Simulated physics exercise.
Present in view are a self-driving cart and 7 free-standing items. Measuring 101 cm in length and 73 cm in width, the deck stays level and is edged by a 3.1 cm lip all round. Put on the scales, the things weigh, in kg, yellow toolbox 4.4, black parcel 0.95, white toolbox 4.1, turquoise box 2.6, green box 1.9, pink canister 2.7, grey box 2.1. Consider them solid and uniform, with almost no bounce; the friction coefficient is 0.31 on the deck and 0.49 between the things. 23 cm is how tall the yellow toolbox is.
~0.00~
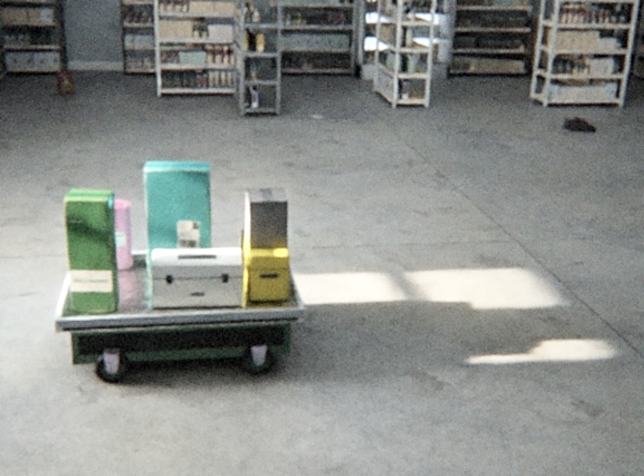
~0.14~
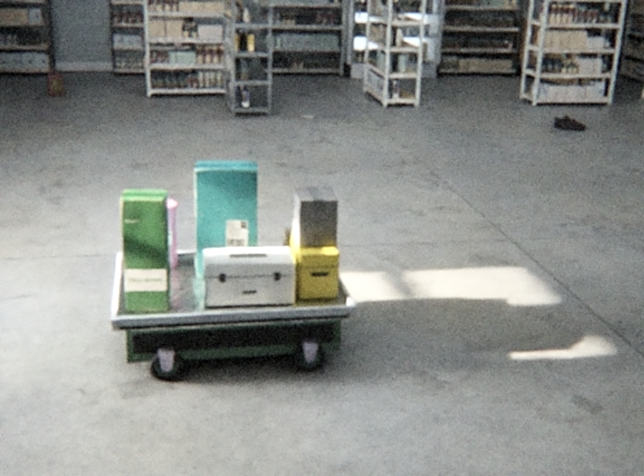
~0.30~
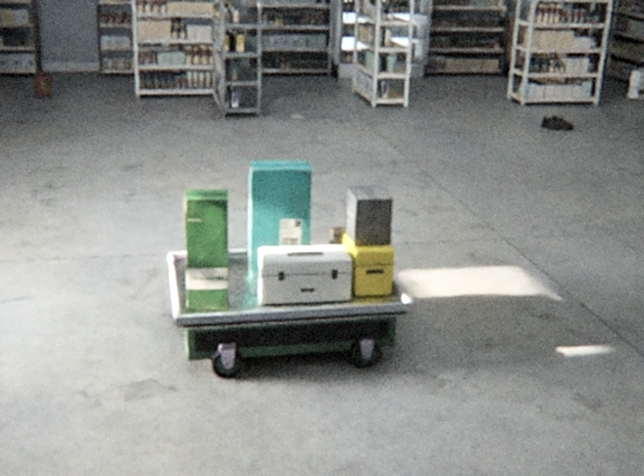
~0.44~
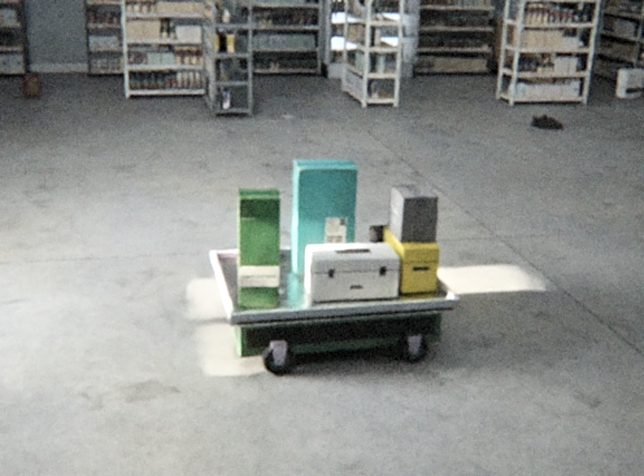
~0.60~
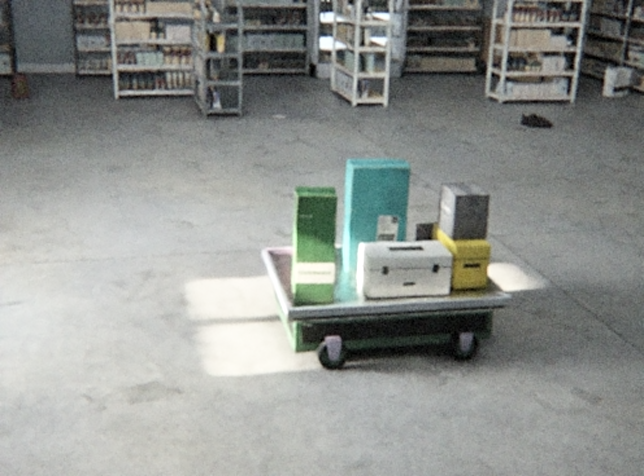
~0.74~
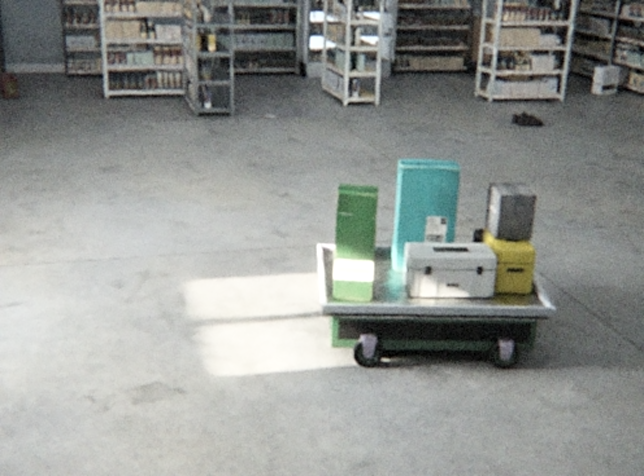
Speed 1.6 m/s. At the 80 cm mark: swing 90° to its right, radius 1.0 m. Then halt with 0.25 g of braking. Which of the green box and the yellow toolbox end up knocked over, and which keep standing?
The green box keeps standing; the yellow toolbox keeps standing.
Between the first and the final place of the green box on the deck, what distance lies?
Around 0 centimetres.
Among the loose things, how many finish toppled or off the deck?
In all, 2.
By 1.14 s, 182 cm covered, turned 50°; yellow toolbox 6 cm from its spot; grey box tilted 62°; turquoise box tilted 20°.
By 1.44 s, 230 cm covered, turned 78°; turquoise box and grey box now off the deck; yellow toolbox 6 cm from its spot; white toolbox 13 cm from its spot.
By 1.84 s, 291 cm covered, turned 90°; yellow toolbox 3 cm from its spot; white toolbox 13 cm from its spot; black parcel 3 cm from its spot.
When it is over (2.8 s), off the deck and tipped over, turquoise box and grey box; not toppled but over 10 cm from the start, white toolbox; the other 4 within 10 cm of the start.
